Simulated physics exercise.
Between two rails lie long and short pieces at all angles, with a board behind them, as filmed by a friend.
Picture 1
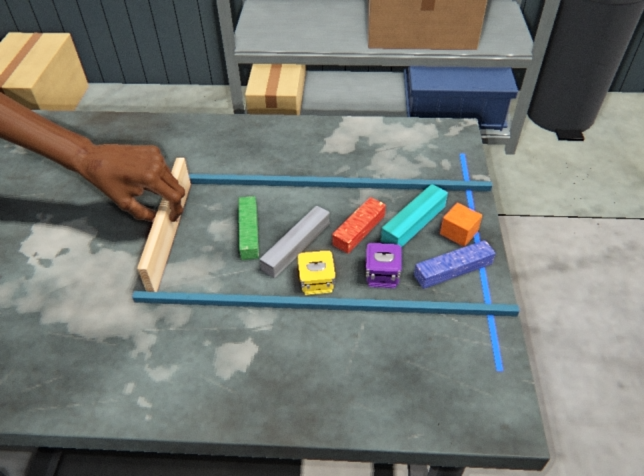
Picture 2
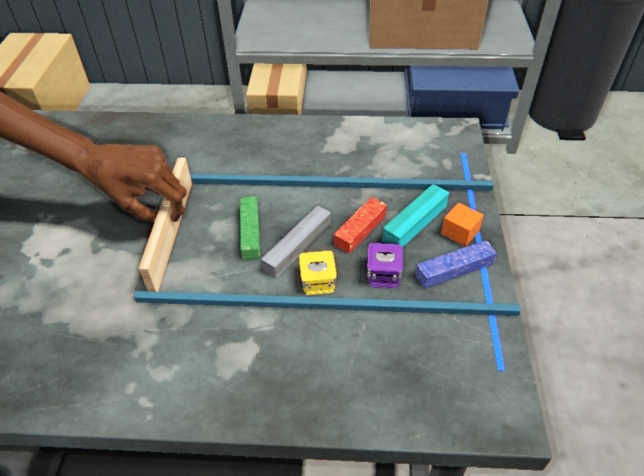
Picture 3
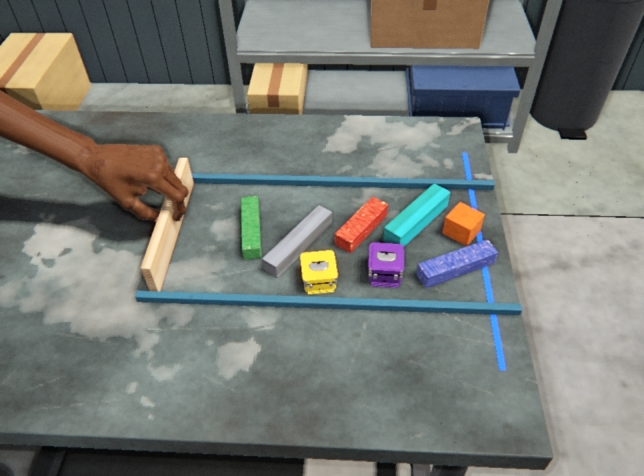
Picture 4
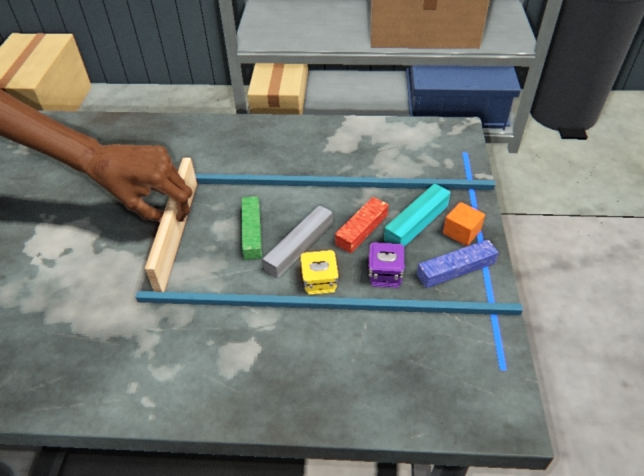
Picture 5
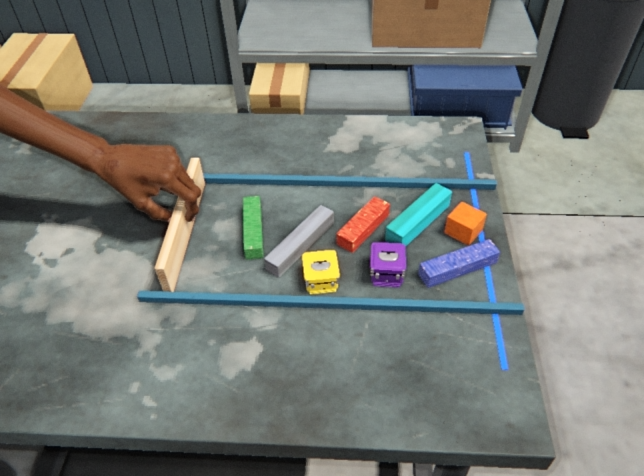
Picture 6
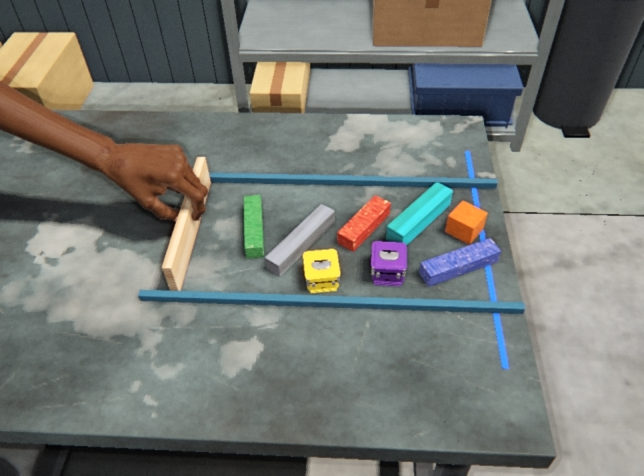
At the start, a hand grips a wooden board at the left of two blue rails, with colourful blocks and bars lying at various angles between them. The hand holds nearly still, then slides the board a short way right towards the green bar, without touching it, while the pieces stay put.
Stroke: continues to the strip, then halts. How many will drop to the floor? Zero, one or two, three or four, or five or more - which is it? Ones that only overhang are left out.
The table loses at least five pieces.
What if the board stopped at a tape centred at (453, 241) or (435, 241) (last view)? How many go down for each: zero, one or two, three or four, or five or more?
Three or four; 3 or 4.
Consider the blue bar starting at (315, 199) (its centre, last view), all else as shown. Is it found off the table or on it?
Lab note: It goes off the edge.
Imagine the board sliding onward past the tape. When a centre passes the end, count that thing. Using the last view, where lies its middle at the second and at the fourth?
I'd put the first at about (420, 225) and the next at about (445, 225).
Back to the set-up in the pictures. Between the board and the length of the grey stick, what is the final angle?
I'd estimate about 0 degrees.
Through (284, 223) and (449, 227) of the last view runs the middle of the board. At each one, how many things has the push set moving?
Counting first: 3, next 8.
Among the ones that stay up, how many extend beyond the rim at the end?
It would come to 1.
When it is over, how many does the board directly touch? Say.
1 in contact.
Early on, none off yet; orange block at rest near (466, 223); blue bar at rest near (460, 262); turquoise stick at rest near (420, 215).
A while later, none off yet; orange block travelled about its own width near (486, 221); blue bar leaning well over near (524, 257); turquoise stick travelled a little near (455, 216).
Finally, the number that fall off is five or more; lost, yellow case, red bar, purple case, turquoise stick, blue bar and orange block.
